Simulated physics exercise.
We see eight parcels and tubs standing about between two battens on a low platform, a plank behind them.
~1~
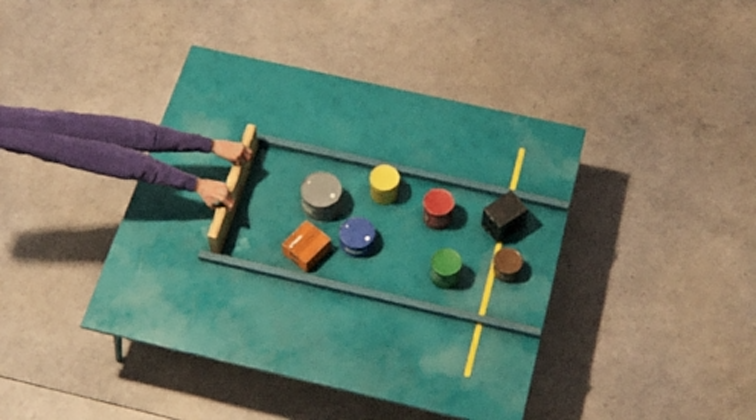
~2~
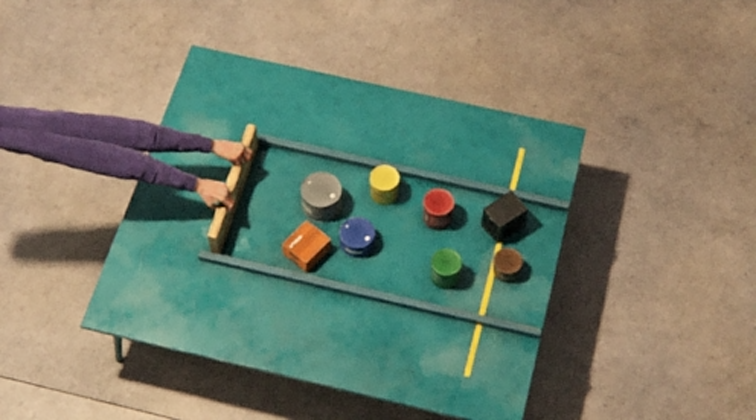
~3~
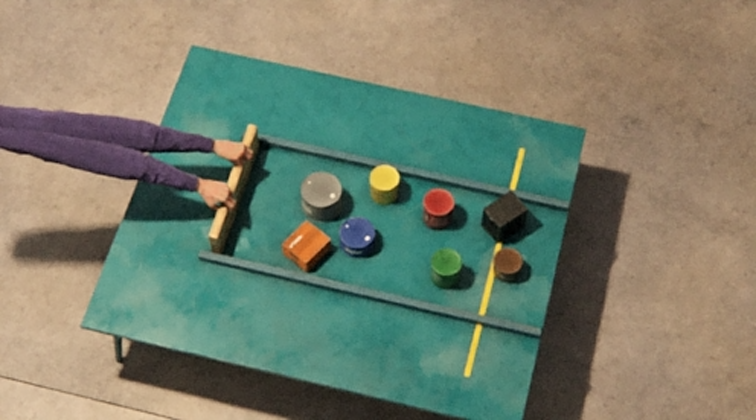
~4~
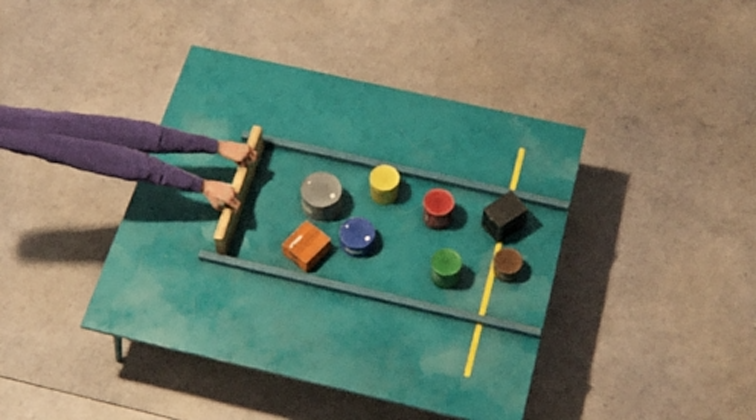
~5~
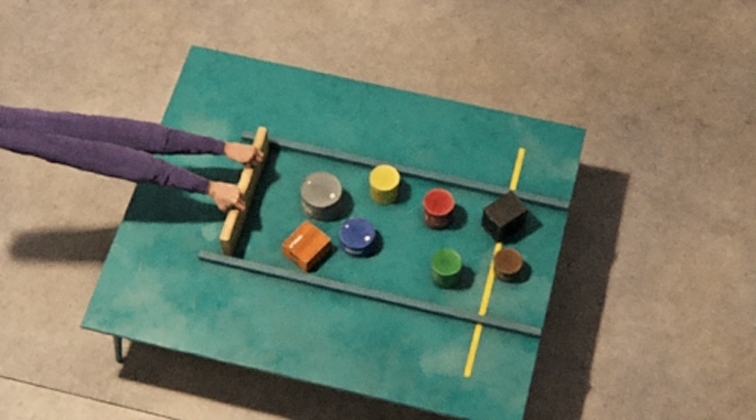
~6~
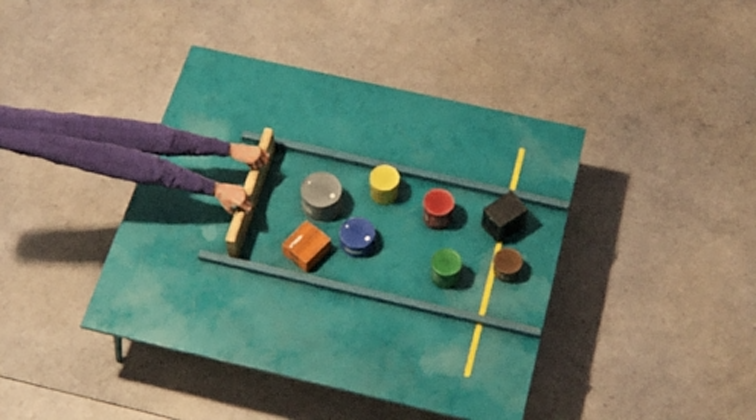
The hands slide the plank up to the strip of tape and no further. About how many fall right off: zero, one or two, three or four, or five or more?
Here the number that fall off is one or two.
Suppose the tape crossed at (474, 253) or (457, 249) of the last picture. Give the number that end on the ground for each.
In that order 0 and 0.
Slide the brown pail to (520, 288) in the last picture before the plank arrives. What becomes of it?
From there it drops off.
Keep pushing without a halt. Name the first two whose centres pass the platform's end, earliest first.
The order is the brown pail, the black crate.
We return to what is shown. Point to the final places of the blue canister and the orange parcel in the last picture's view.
The blue canister stops around (542, 274); the orange parcel around (505, 288).
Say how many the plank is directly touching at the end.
The number is 3.
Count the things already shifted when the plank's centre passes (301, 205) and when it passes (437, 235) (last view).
First 2, then 8.
Soon after, none off yet; brown pail at rest near (507, 266); black crate at rest near (504, 217); green pail at rest near (446, 269).
By the end, the number that fall off is one or two; fallen, black crate and brown pail.
